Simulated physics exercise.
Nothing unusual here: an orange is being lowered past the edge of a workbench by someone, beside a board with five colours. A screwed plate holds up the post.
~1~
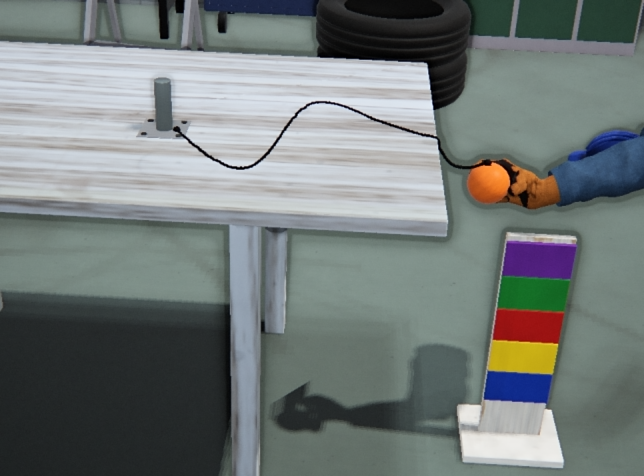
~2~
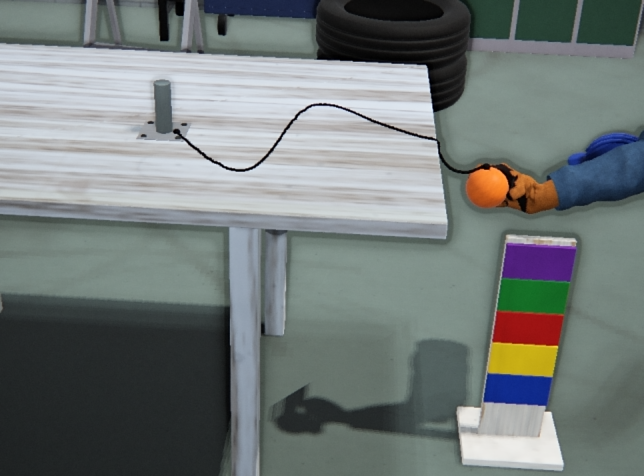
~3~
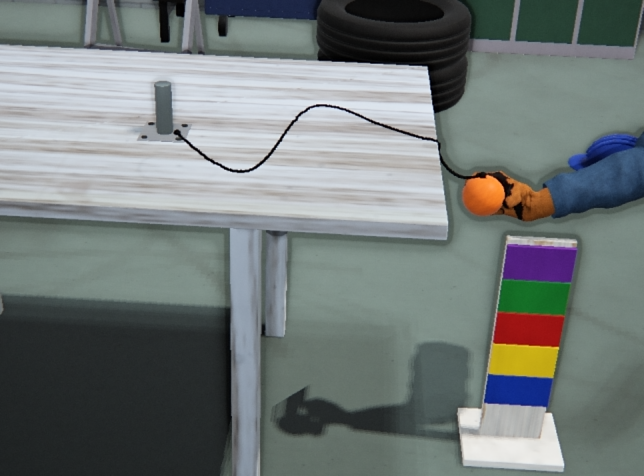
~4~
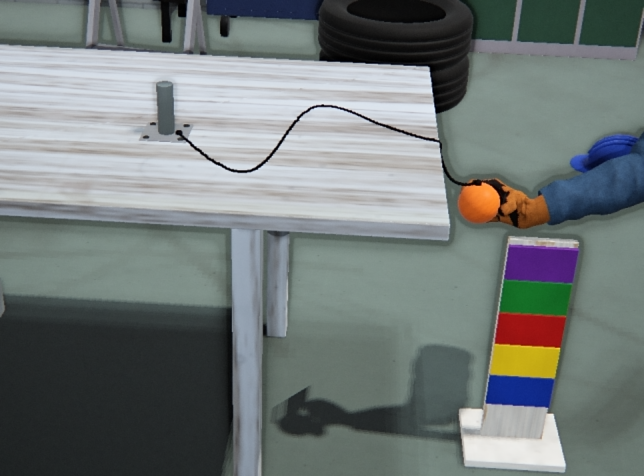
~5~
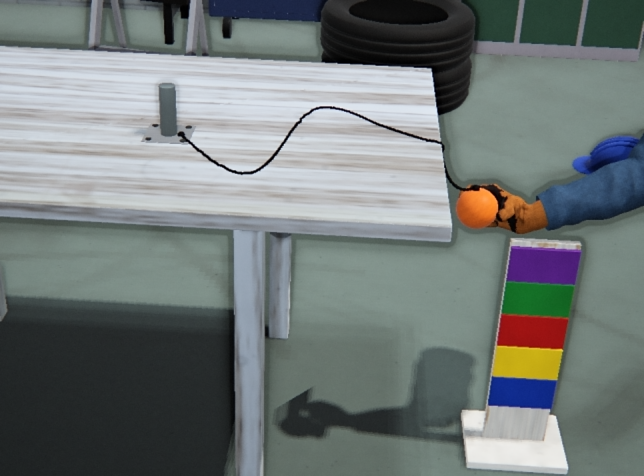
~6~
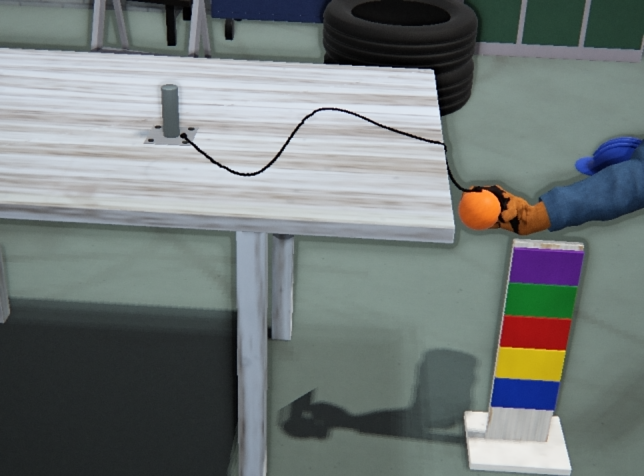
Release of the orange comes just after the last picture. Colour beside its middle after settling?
Blue.
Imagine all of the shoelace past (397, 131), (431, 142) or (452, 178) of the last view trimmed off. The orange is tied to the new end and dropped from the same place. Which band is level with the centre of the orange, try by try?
Each try in turn: Green; red; yellow.
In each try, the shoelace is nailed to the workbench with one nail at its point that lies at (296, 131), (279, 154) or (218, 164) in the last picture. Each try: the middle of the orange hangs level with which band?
For the first place it's green, for the second red, and for the third yellow.
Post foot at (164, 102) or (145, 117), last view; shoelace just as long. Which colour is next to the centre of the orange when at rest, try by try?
Yellow; yellow.
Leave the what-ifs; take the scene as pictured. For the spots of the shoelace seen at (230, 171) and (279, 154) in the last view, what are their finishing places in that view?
They go to (278, 144) and to (356, 151).
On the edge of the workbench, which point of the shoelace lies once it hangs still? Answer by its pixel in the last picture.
You'll find it close to (303, 121).
Early on, orange near (392, 395); level with blue.
Midway, orange near (437, 399); level with blue.
Finally, orange near (416, 401); level with blue. At blue.
